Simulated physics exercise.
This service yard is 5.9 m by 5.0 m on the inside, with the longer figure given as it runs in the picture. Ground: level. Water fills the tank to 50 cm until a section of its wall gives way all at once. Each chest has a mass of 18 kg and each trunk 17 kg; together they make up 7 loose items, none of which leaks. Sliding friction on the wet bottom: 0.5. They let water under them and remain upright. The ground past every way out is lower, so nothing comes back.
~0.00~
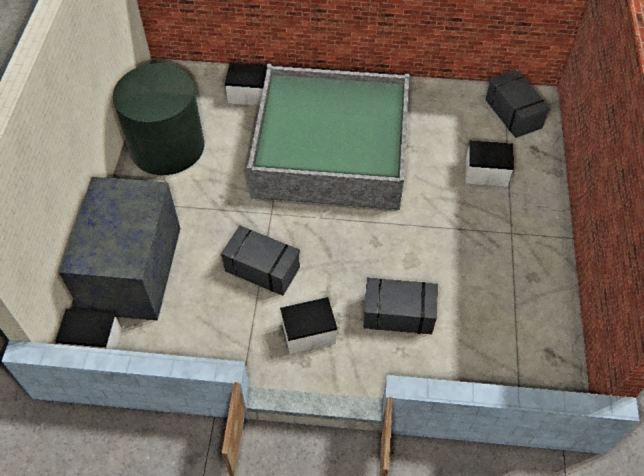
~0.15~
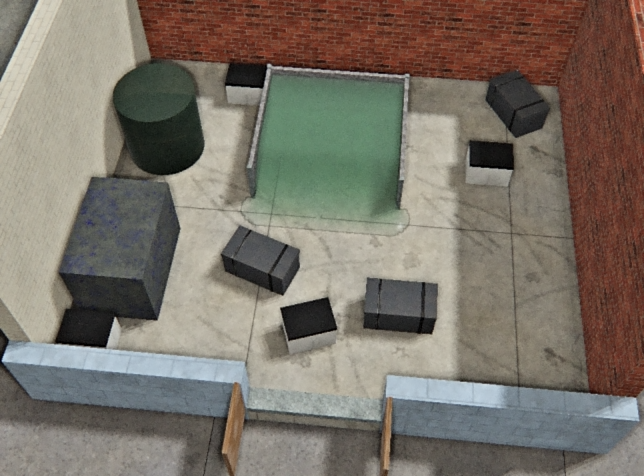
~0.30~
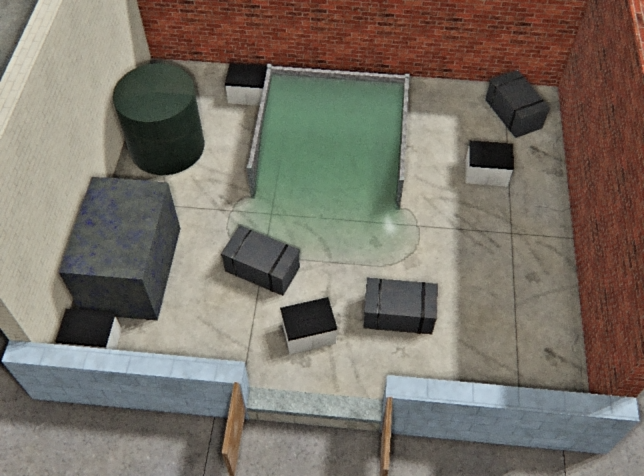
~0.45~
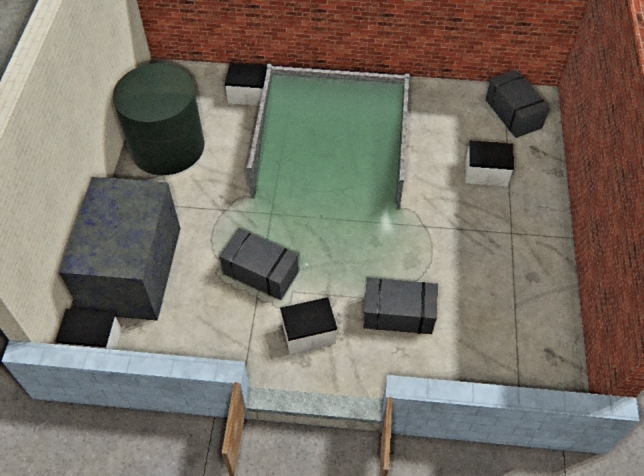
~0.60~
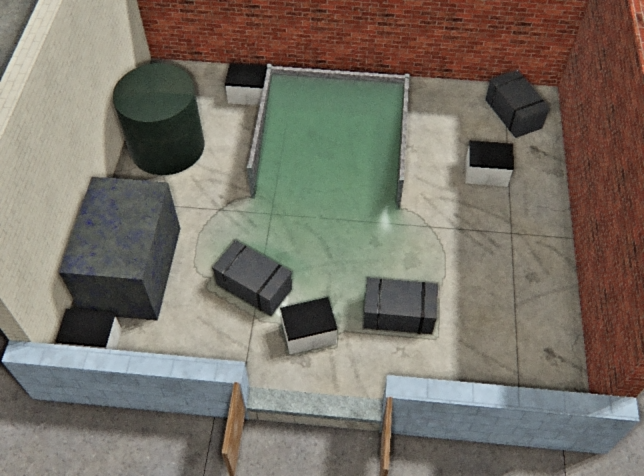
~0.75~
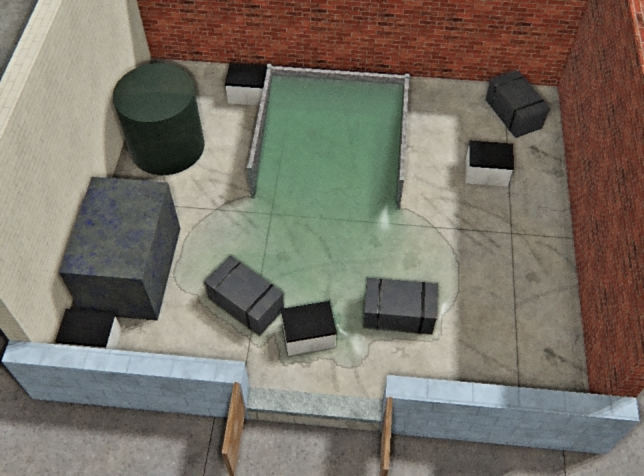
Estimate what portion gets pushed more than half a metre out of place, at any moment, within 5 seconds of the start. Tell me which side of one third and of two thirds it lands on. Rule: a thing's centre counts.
It will be a fair part, a third to two thirds.
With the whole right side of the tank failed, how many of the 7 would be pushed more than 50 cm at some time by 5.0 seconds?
You'd get 2 in that case.
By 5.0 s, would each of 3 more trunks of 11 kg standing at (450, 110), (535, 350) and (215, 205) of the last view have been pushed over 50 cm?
Going through them in turn, I'd say not that far, beyond and not that far.
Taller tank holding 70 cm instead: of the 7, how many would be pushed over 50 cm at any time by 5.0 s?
Then the count would be 4.
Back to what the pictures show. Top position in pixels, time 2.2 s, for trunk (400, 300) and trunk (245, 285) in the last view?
About (460, 366) for the first and (134, 326) for the second.
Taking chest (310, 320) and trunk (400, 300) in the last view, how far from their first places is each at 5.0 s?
Taking them in order: Gone out and 150 cm.
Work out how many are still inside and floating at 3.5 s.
By my count, 3.
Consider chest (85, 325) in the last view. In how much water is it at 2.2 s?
About 8 cm.
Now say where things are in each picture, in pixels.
The first frame shows a trunk at (260, 252) rests on the ground; a chest at (309, 318) rests on the ground; 3.1 m2 under water; 0 of 7 have shifted.
The second frame shows a trunk at (260, 252), on the bottom; a chest at (309, 318) rests on the ground; 4.0 m2 under water; 0 of 7 have shifted.
The third frame shows a trunk at (260, 252) rests on the ground; a chest at (309, 318) rests on the ground; 5.0 m2 under water; 0 of 7 have shifted.
The fourth frame shows a trunk at (259, 255) rests on the ground, 5 cm from its start; a chest at (309, 318) rests on the ground; 5.9 m2 under water; 1 of 7 have shifted.
The fifth frame shows a trunk at (252, 269) rests on the ground, 26 cm from its start; a chest at (309, 318) rests on the ground; 7.1 m2 under water; 1 of 7 have shifted.
The sixth frame shows a trunk at (243, 287) rests on the ground, 50 cm from its start; a chest at (309, 321) rests on the ground, 4 cm from its start; water covers 8.2 m2; 1 of 7 have shifted.
After 1.1 s 2 of 7 are over 50 cm from their spots; 0 afloat.
After 2.2 s 3 of 7 are over 50 cm from their spots; 2 afloat.
After 3.5 s 3 of 7 are over 50 cm from their spots; 3 afloat.
After 5.0 s 3 of 7 are over 50 cm from their spots, and 3 have been at some point; 2 afloat.
